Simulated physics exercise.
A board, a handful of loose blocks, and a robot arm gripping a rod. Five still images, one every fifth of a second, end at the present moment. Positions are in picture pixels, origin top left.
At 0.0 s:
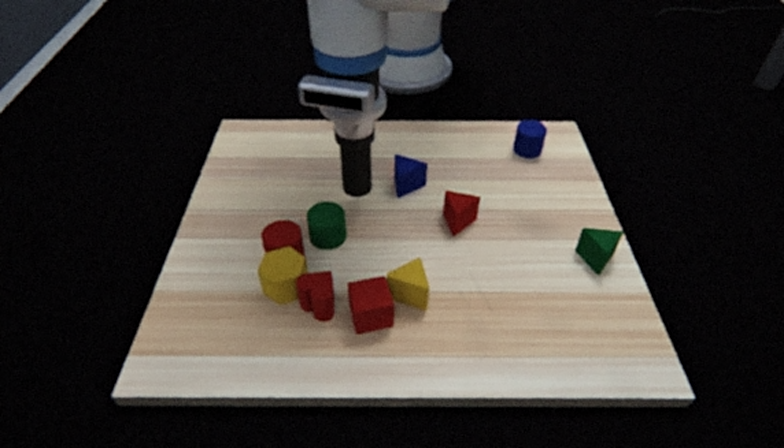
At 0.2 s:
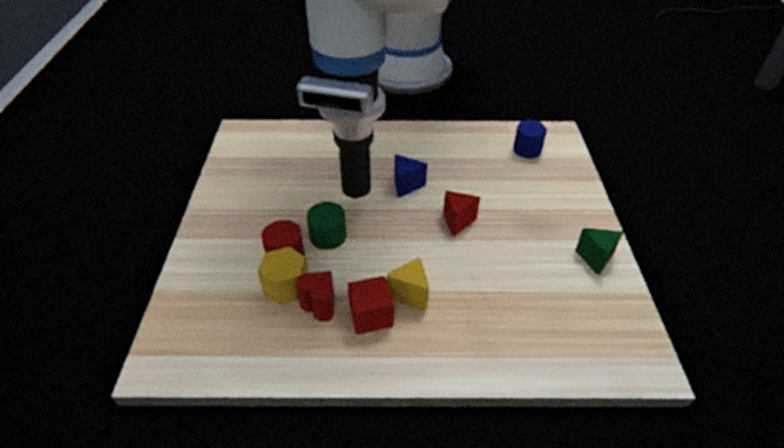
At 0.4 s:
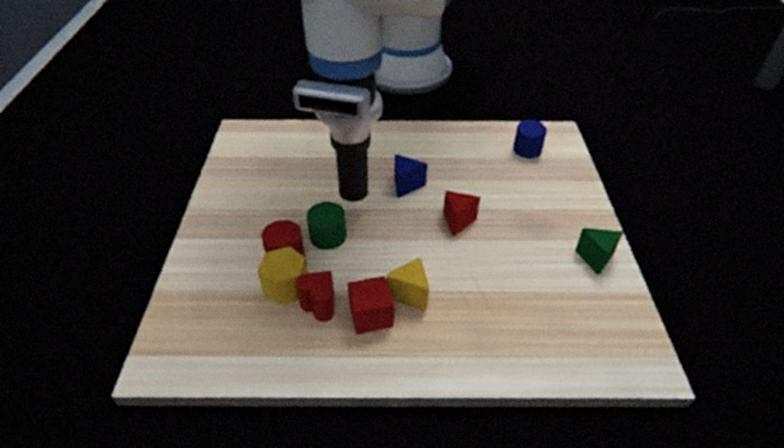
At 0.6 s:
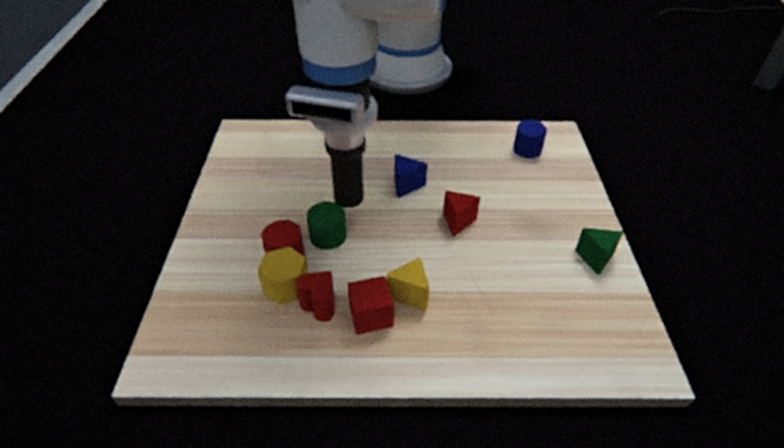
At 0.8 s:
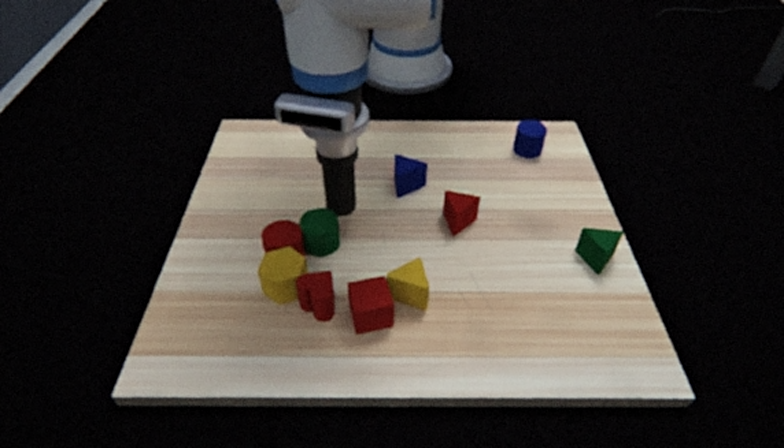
Robot arm lowering a dark rod toward the viewer and slightly left, nudging a green cylinder among colourful blocks on a wooden board.
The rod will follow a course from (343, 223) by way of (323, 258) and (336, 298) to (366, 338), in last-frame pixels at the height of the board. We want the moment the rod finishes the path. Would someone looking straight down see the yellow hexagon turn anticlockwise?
My answer is yes.
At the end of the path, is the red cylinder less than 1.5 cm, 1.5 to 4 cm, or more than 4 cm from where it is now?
Distance: 1.5 to 4 cm.
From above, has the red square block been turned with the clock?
That would be a no.
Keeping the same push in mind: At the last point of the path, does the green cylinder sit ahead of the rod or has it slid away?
Slipped clear.
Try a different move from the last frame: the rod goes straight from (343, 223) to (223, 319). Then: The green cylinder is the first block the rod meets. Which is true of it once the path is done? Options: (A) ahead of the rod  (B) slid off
A.
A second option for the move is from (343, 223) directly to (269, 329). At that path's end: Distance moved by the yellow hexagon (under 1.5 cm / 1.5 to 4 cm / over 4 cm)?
Above 4 cm.
On the path given first. One third of the way, rod at (321, 242); red cylinder at (250, 241); yellow hexagon at (263, 282), turned 30° anticlockwise; green cylinder at (287, 251).
Two thirds of the way, rod at (334, 282); red cylinder at (250, 241); yellow hexagon at (258, 287), turned 30° anticlockwise; red heart at (317, 300), turned 40° clockwise; green cylinder at (282, 256).
At the end, rod at (365, 322); red cylinder at (250, 241); yellow hexagon at (258, 287), turned 30° anticlockwise; red heart at (316, 309), turned 60° clockwise; green cylinder at (282, 256); red square block at (407, 312), turned 60° anticlockwise.
